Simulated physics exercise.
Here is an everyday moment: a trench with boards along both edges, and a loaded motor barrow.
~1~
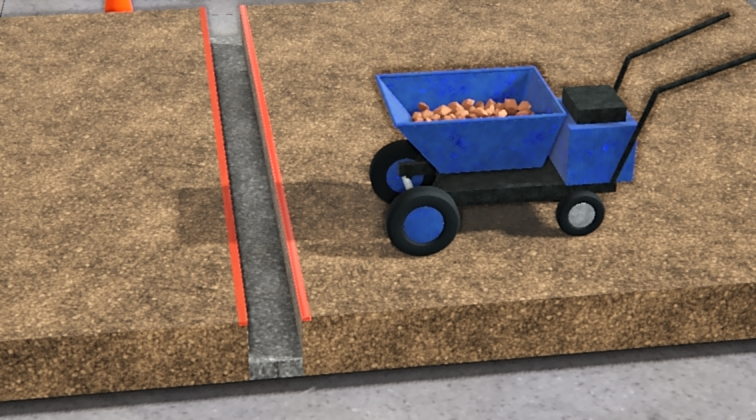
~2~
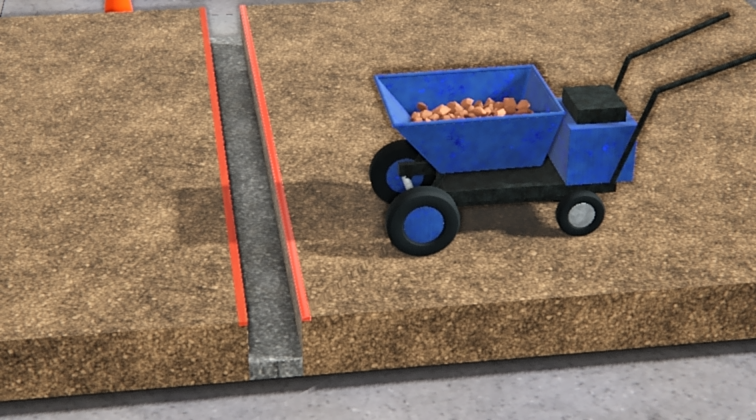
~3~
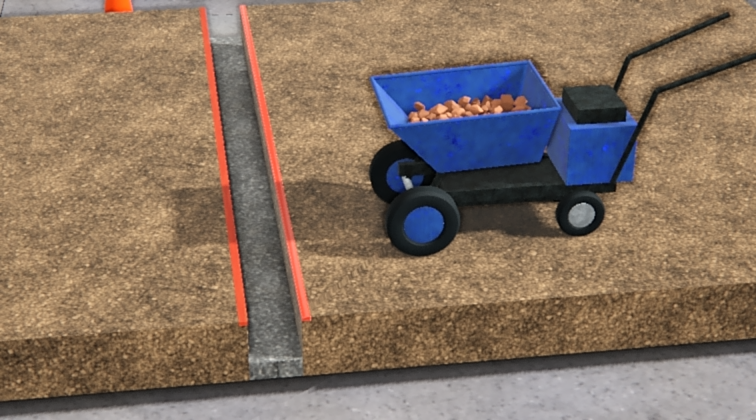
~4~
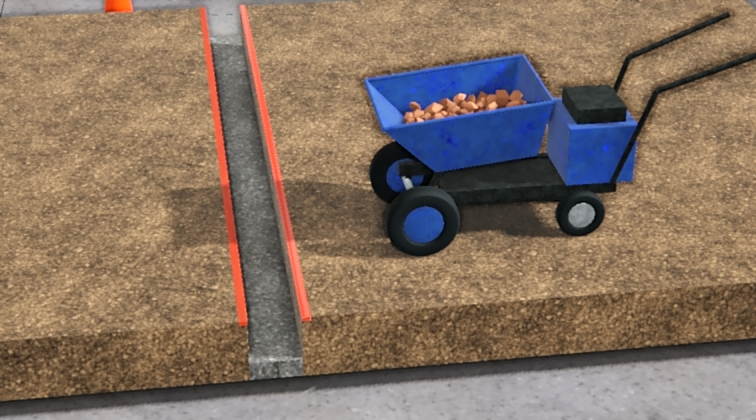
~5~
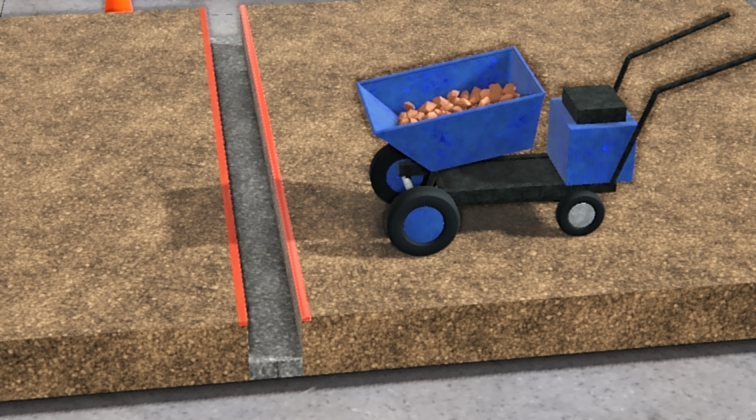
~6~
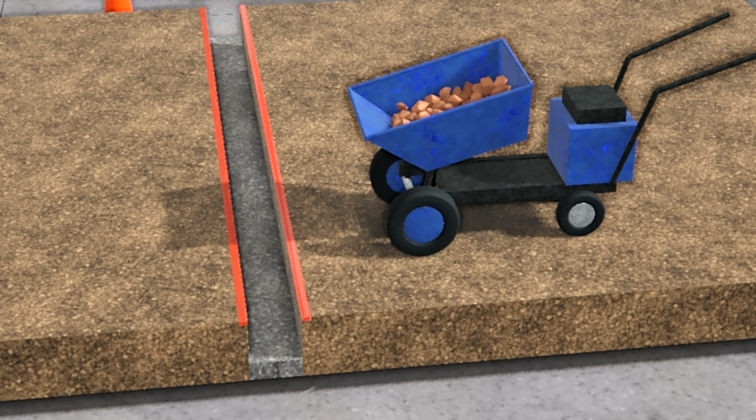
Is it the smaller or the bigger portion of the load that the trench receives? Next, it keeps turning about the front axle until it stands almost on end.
The bigger portion.
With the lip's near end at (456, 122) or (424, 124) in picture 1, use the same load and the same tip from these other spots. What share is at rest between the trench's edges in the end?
Okay, so the first one ends at 20 % and the second at 70 %.
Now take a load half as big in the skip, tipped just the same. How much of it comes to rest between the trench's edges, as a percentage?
Roughly 100 per cent of it.
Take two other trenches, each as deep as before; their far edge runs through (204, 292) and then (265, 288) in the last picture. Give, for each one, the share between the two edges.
First one: 100 per cent; second one: 70 per cent.
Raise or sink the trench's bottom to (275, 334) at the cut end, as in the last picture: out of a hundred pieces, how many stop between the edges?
80 %.
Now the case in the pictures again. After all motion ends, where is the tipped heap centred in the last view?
(263, 264).
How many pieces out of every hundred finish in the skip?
It ends up near 0 per cent.
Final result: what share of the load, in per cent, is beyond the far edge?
Roughly 0 percent of the pieces, I think.
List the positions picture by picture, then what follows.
The first picture shows lip of the skip at (396, 125), level; top of the load at (472, 119), lumps of rubble; first edge of the trench at (300, 285); far edge at (239, 290), the trench under half as wide as the skip, and about as deep as wide.
The second picture shows lip of the skip at (395, 126), level; top of the load at (485, 122).
The third picture shows lip of the skip at (390, 127), tipped barely; top of the load at (483, 120).
The fourth picture shows lip of the skip at (384, 130), tipped a little; top of the load at (493, 114).
The fifth picture shows lip of the skip at (376, 133), tipped a little; top of the load at (487, 109).
The sixth picture shows lip of the skip at (366, 139), tipped clearly; top of the load at (492, 101); first edge of the trench at (300, 285); far edge at (239, 290).
Soon, skip tipped steeply; all in the skip.
A while on, skip tipped steeply; nearly all in the skip; a stray few short of the trench; a stray few in or heaped over the trench; a small part falling.
Towards the end, skip tipped right over; a small part in the skip; a small part short of the trench; most in or heaped over the trench.
Finally, skip tipped right over; all in or heaped over the trench; none beyond it.
